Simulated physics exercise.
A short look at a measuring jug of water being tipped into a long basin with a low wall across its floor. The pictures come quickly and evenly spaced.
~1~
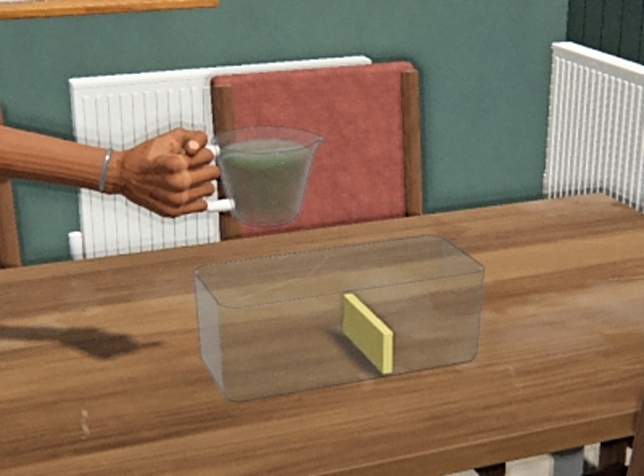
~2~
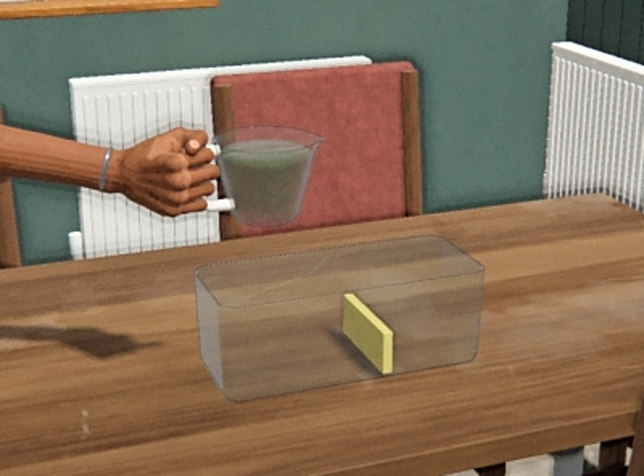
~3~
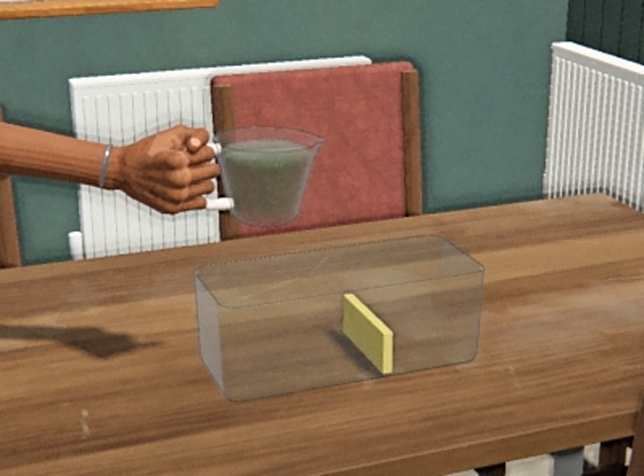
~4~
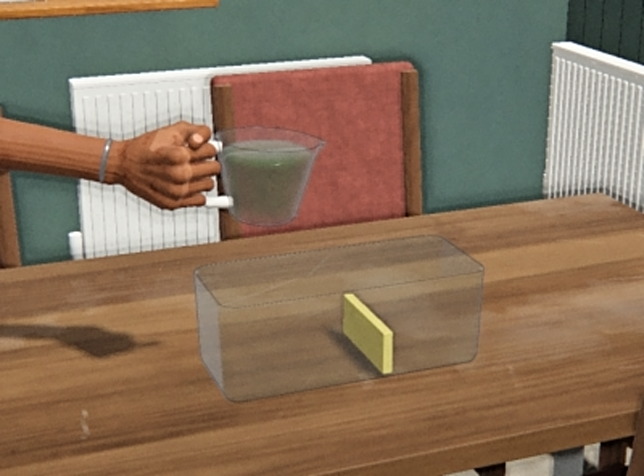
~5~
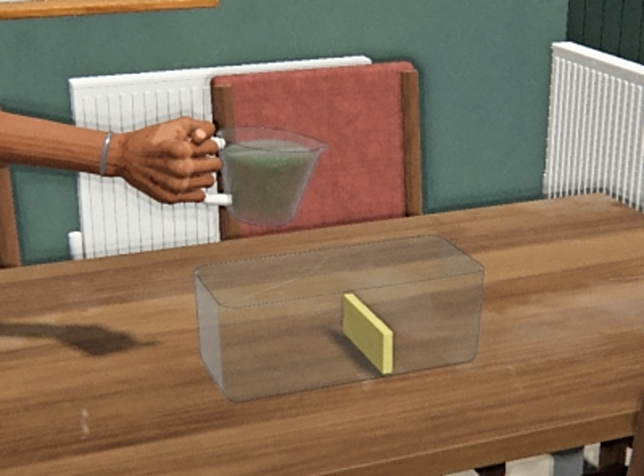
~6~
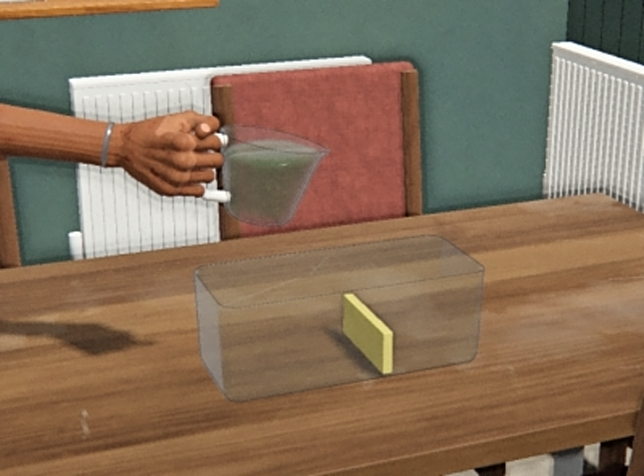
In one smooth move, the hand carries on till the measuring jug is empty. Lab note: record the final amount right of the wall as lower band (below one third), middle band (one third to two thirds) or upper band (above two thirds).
Recorded: Middle band.
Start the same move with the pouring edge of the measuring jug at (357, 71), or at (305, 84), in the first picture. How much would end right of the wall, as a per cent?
Estimate, first then second: 90 per cent and 40 per cent.
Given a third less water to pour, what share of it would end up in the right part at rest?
It comes to near 20 per cent.
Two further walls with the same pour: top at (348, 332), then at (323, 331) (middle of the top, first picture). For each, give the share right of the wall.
Estimated: 80 % first, 95 % second.
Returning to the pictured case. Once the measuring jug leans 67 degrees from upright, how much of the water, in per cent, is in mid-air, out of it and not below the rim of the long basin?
Share in flight: Approx. 25 %.
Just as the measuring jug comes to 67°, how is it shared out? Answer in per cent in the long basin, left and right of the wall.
About 5 per cent left, 15 per cent right.
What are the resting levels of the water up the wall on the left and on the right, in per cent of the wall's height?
Near 20 in a hundred to the left, 30 to the right.
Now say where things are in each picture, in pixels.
The first picture shows tilt 0°; pouring edge (323, 135); surface from (218, 155) to (308, 146); the long basin's rim runs from (206, 289) to (463, 253); the wall's top is at (367, 314).
The second picture shows tilt 1°; pouring edge (323, 136); surface from (219, 155) to (308, 146).
The third picture shows tilt 2°; pouring edge (324, 137); surface from (220, 154) to (309, 147).
The fourth picture shows tilt 5°; pouring edge (325, 140); surface from (222, 153) to (310, 148).
The fifth picture shows tilt 8°; pouring edge (327, 143); surface from (223, 154) to (313, 147).
The sixth picture shows tilt 12°; pouring edge (329, 148); surface from (225, 154) to (318, 148).
A moment on, the measuring jug is tipped part way and 61 per cent is still to pour, 3 is left of the wall and 13 right of it.
Next, the measuring jug is tipped on its side and 8 per cent is still to pour, 34 is left of the wall and 48 right of it.
Then the measuring jug is tipped right over and 0 per cent is still to pour, 51 is left of the wall and 48 right of it.
Later the measuring jug is tipped right over and 0 per cent is still to pour, 51 is left of the wall and 49 right of it.
In the end 51 per cent lies left of the wall, 49 right of it and 0 outside.
